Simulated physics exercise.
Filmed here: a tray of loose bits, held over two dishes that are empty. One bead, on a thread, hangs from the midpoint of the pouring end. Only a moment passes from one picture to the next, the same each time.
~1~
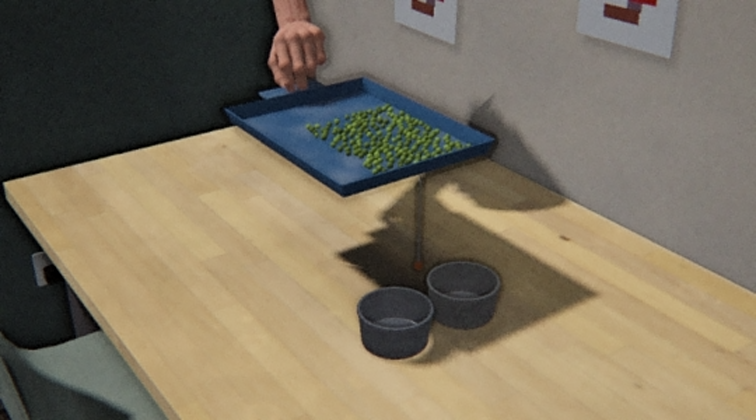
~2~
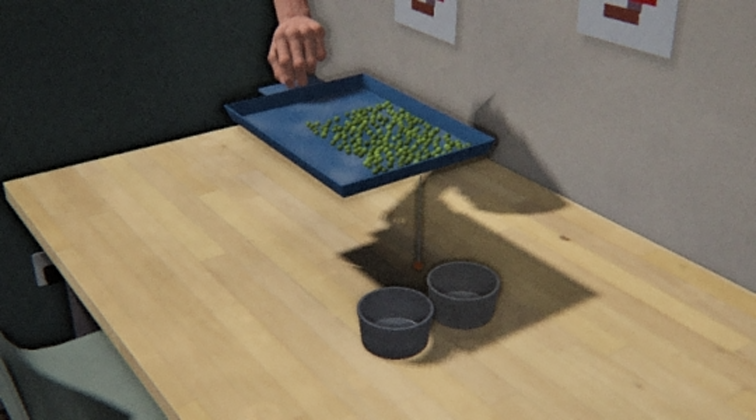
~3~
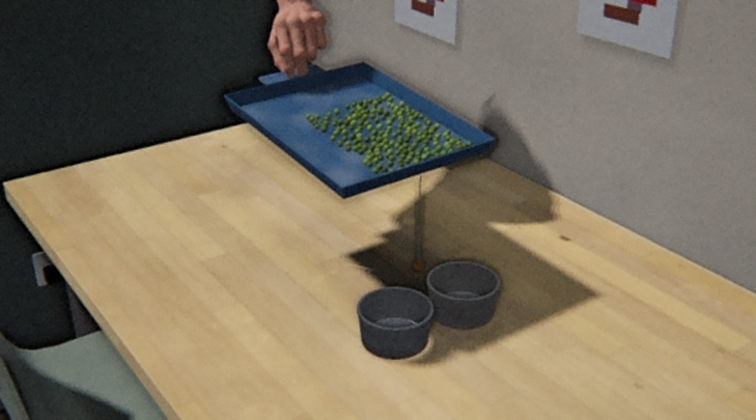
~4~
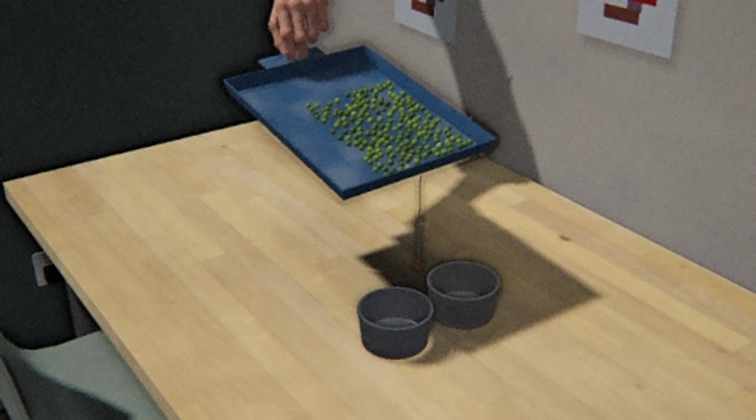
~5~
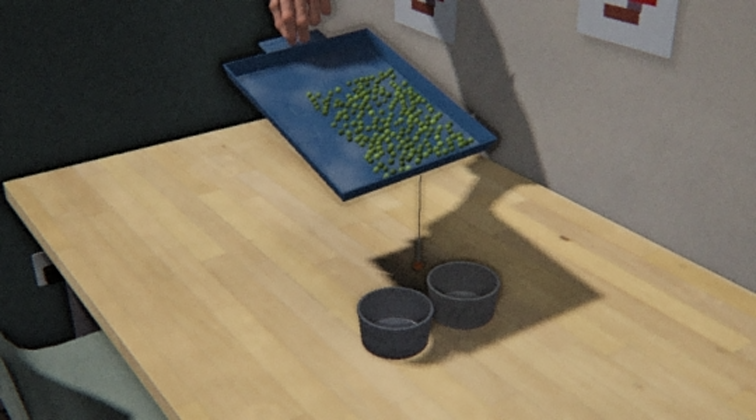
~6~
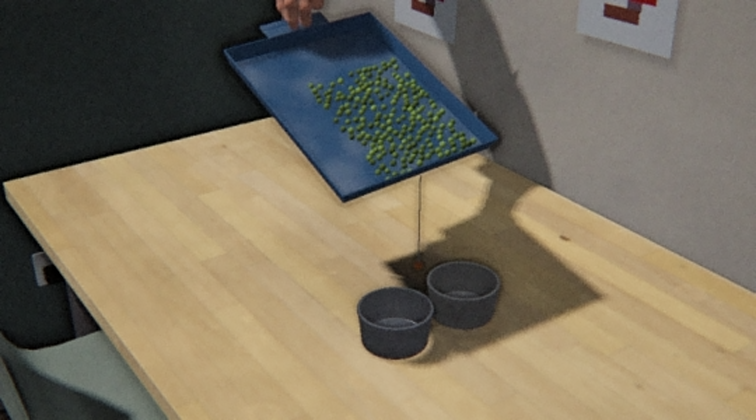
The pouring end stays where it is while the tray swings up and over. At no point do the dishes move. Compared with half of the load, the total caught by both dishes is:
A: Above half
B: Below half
Answer: A.
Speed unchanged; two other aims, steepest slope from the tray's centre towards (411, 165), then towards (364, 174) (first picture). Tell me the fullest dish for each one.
It would be the right-side one to begin with, and after that the left-side one.
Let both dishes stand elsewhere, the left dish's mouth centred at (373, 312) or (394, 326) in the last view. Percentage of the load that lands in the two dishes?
First placement: Some 80 %; second placement: Some 60 %.
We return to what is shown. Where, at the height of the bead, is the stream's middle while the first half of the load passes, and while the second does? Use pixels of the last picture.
The early half goes through (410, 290), the late half through (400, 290).
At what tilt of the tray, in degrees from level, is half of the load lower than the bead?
Angle: Close to 105°.
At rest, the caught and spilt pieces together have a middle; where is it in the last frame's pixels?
Resting centre, last picture - approx. (403, 334).
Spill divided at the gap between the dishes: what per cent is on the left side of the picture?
Share on the left: Near 50 %.
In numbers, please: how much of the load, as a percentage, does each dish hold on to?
Left 50 per cent, right 20 per cent.
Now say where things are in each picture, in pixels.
Corners of the pouring end at (344, 182) and (487, 139), level; middle of the load at (388, 138), dried peas; left dish at (417, 338); right dish at (486, 309); bead on its thread at (418, 265), in the first picture.
Corners of the pouring end at (344, 182) and (487, 139), level; middle of the load at (388, 137), in the second picture.
Corners of the pouring end at (344, 184) and (488, 138), tipped barely, lowest at the left corner; middle of the load at (388, 132), in the third picture.
Corners of the pouring end at (345, 186) and (488, 137), tipped a little, lowest at the left corner; middle of the load at (388, 126), in the fourth picture.
Corners of the pouring end at (345, 188) and (489, 137), tipped clearly, lowest at the left corner; middle of the load at (390, 120), in the fifth picture.
Corners of the pouring end at (346, 191) and (490, 137), tipped clearly, lowest at the left corner; middle of the load at (392, 116), about a quarter on the move; left dish at (417, 338); right dish at (486, 309), in the sixth picture.
Soon, tray tipped steeply; nearly all on the tray; a stray few in the left dish; a stray few in the air.
A while on, tray tipped past a quarter turn; about a quarter on the tray; about a quarter in the left dish; a small part in the right dish; a small part outside both; about half in the air.
Towards the end, tray tipped past a quarter turn; about half in the left dish; about a quarter in the right dish; about a quarter outside both.
Finally, tray tipped past a quarter turn; about half in the left dish; about a quarter in the right dish; about a quarter outside both.
